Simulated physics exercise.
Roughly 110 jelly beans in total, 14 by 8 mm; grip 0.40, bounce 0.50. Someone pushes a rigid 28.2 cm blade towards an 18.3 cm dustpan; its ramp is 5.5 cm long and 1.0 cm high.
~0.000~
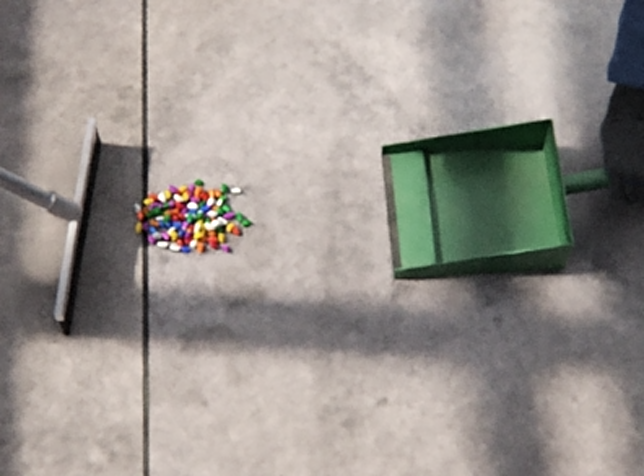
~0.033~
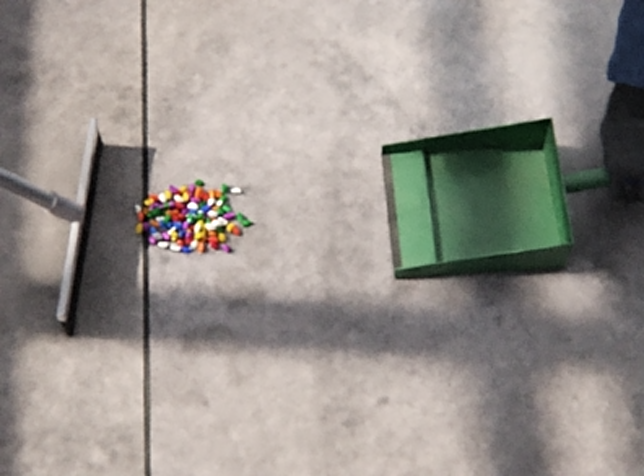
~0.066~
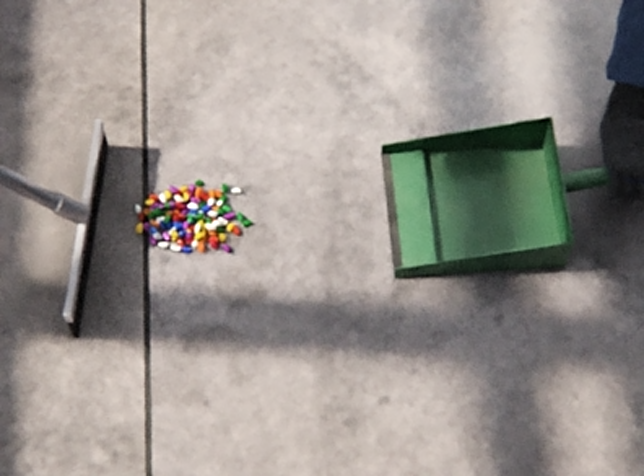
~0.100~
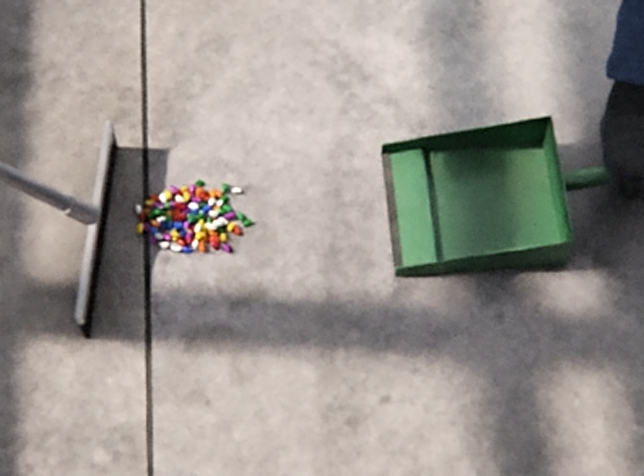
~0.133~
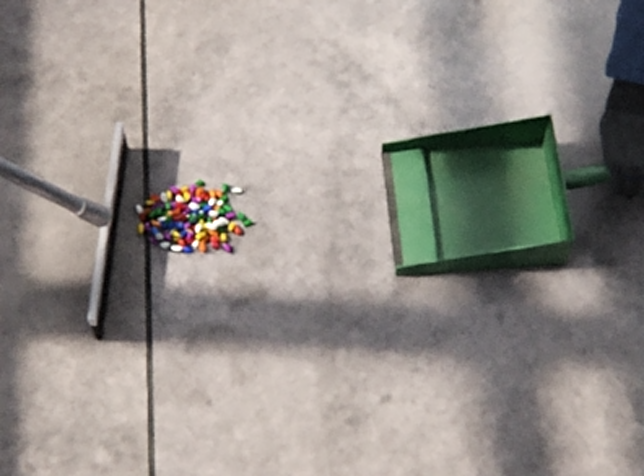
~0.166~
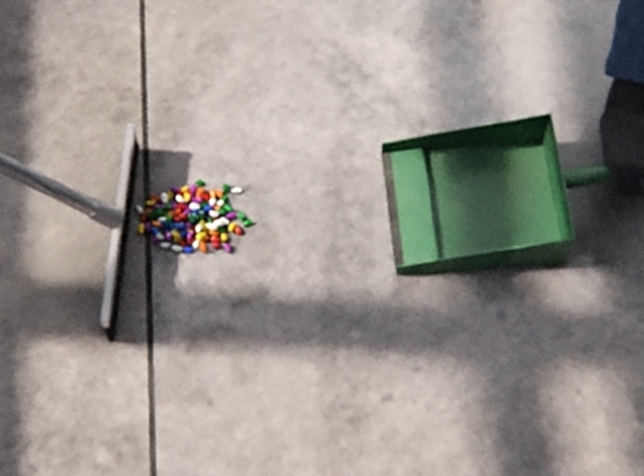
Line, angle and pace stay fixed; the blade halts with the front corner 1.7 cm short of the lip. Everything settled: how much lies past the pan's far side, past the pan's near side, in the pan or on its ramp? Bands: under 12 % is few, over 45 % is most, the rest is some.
Far side: Few; near side: Some; pan: Some.
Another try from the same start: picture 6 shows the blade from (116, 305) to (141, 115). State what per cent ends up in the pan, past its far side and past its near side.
That ends as pan 10, far 20, and near 5.
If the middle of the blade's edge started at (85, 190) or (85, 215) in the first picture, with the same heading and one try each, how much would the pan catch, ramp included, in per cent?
Some 20 and 25 per cent.
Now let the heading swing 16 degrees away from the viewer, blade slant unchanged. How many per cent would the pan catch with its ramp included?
Roughly 15 per cent would finish in the pan or on its ramp.
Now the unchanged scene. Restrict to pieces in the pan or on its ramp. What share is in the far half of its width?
Some 30 per cent.
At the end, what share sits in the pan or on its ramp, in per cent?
Near 25 in every hundred.
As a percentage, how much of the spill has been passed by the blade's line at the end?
About 5 per cent.
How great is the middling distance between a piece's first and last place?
Roughly 26 cm.
Then, at 0.51 s, middle of the blade 20 cm from the lip; 0 % over the lip, far side 5 %, near side 0 %.
After 0.75 s, middle of the blade 10 cm from the lip; 0 % over the lip, far side 5 %, near side 10 %.
After 1.09 s, middle of the blade 4 cm from the lip; 30 % over the lip, far side 5 %, near side 20 %.
At rest (2.2 s), far side 5 %, near side 20 %, pan 25 %, in front of the lip or behind the blade 50 %.
